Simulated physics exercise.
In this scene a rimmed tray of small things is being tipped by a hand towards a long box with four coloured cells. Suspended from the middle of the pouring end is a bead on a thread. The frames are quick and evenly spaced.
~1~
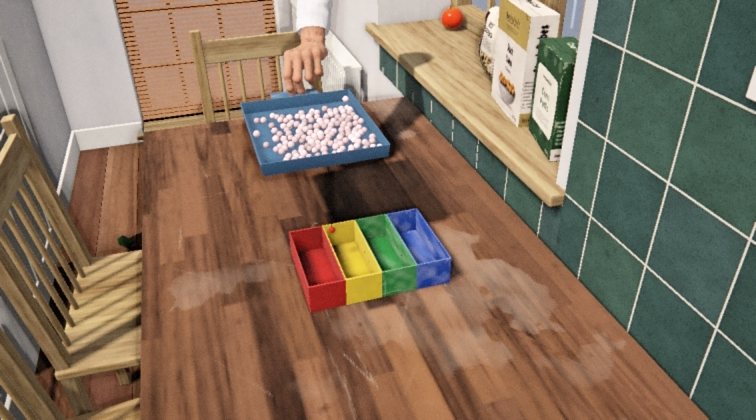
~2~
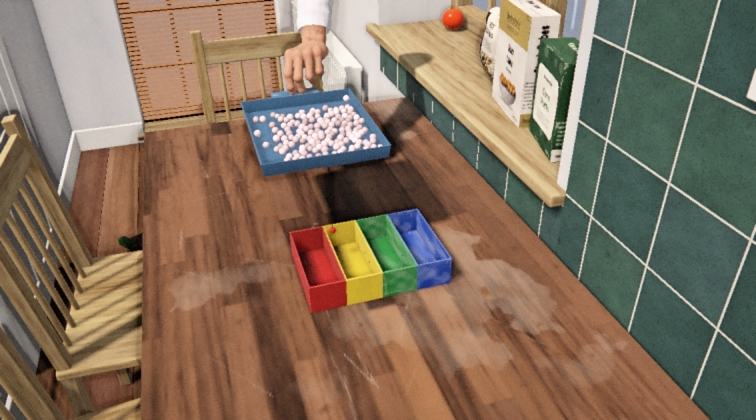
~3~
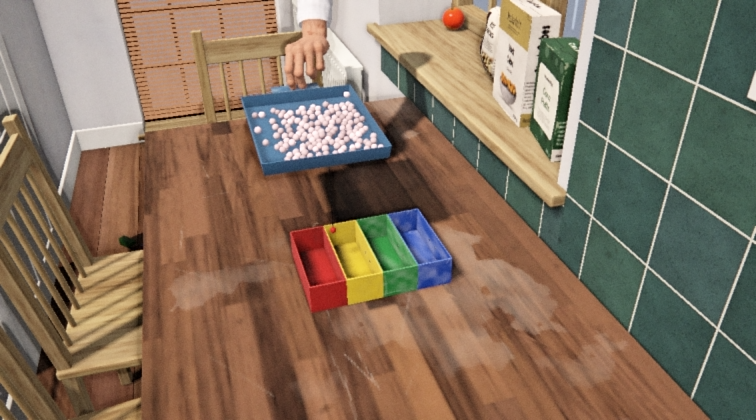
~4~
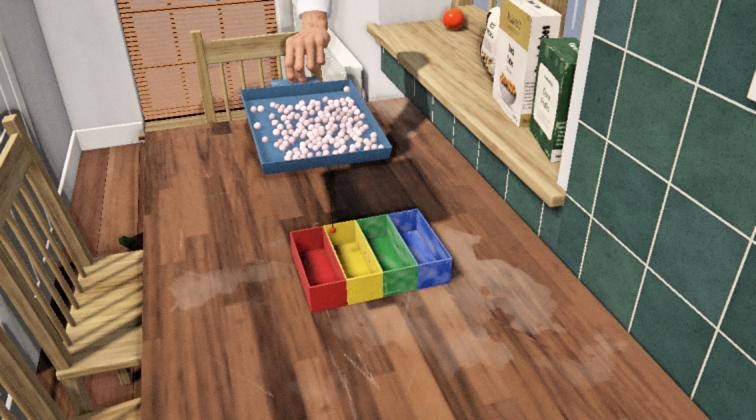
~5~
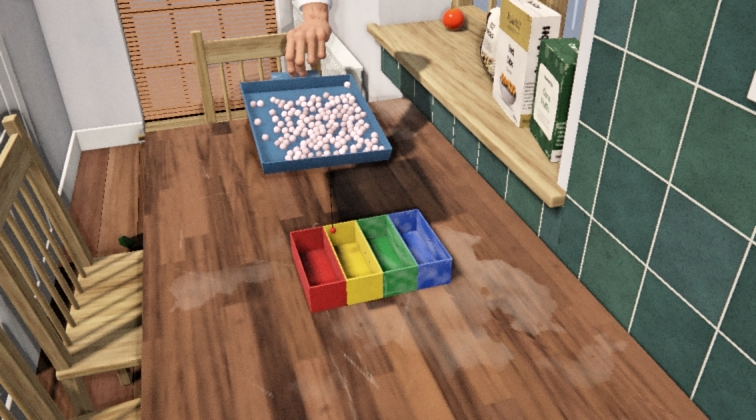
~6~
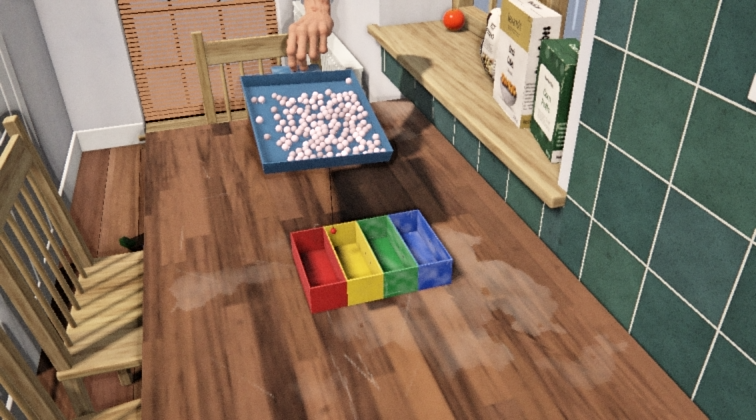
In a kitchen with green wall tiles, a fixed camera looks down along a wooden table, with chairs at left and a wooden ledge at right. A blue tray of pale pink pearls sits beyond a box with red, yellow, green and blue cells. A hand gradually raises the tray's far side, tilting it slightly towards the box, and the pearls shift slightly forward.
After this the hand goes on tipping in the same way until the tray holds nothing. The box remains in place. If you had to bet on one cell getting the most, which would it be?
I would bet on the green one.
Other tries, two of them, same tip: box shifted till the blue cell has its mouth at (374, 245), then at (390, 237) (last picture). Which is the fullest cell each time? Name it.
First try: Blue. Second try: Blue.
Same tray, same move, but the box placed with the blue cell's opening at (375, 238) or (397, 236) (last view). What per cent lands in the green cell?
Respectively 10 percent and 30 percent.
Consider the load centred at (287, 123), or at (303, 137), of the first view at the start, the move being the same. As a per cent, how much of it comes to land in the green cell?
It comes to about 50 per cent the first time and about 50 per cent the second.
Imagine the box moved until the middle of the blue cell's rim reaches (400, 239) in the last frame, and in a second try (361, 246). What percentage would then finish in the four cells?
In order: 90 per cent and 30 per cent.
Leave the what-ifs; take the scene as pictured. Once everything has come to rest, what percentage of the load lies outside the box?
Somewhere around 10 in a hundred.
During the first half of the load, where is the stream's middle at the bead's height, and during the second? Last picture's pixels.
I'd say close to (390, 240) at first and close to (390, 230) later on.
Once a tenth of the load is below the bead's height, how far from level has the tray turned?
Approx. 80° from level.
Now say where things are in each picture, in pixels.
Corners of the pouring end at (262, 163) and (388, 144), level; middle of the load at (320, 134), sugar pearls; bead on its thread at (332, 230); red cell at (328, 294); yellow cell at (364, 286); green cell at (399, 278); blue cell at (434, 271), in the first frame.
Corners of the pouring end at (263, 164) and (388, 145), level; middle of the load at (321, 134), in the second frame.
Corners of the pouring end at (264, 163) and (389, 145), tipped barely, lowest at the right corner; middle of the load at (321, 132), in the third frame.
Corners of the pouring end at (264, 162) and (389, 146), tipped a little, lowest at the right corner; middle of the load at (322, 130), in the fourth frame.
Corners of the pouring end at (264, 162) and (390, 148), tipped a little, lowest at the right corner; middle of the load at (322, 128), in the fifth frame.
Corners of the pouring end at (265, 162) and (391, 150), tipped a little, lowest at the right corner; middle of the load at (324, 128), nearly all on the move; red cell at (329, 295); yellow cell at (365, 287); green cell at (401, 280); blue cell at (435, 272), in the sixth frame.
Soon, tray tipped steeply; all on the tray.
A while on, tray tipped right over; about a quarter on the tray; about a quarter in the green cell; about a quarter in the blue cell; a small part in the yellow cell; a stray few in the red cell; a small part falling or outside the box.
Towards the end, tray tipped past a quarter turn; about half in the green cell; about a quarter in the blue cell; about a quarter in the yellow cell; a stray few in the red cell; a small part falling or outside the box.
Finally, tray tipped past a quarter turn; about half in the green cell; about a quarter in the blue cell; about a quarter in the yellow cell; a stray few in the red cell; a small part outside the box.
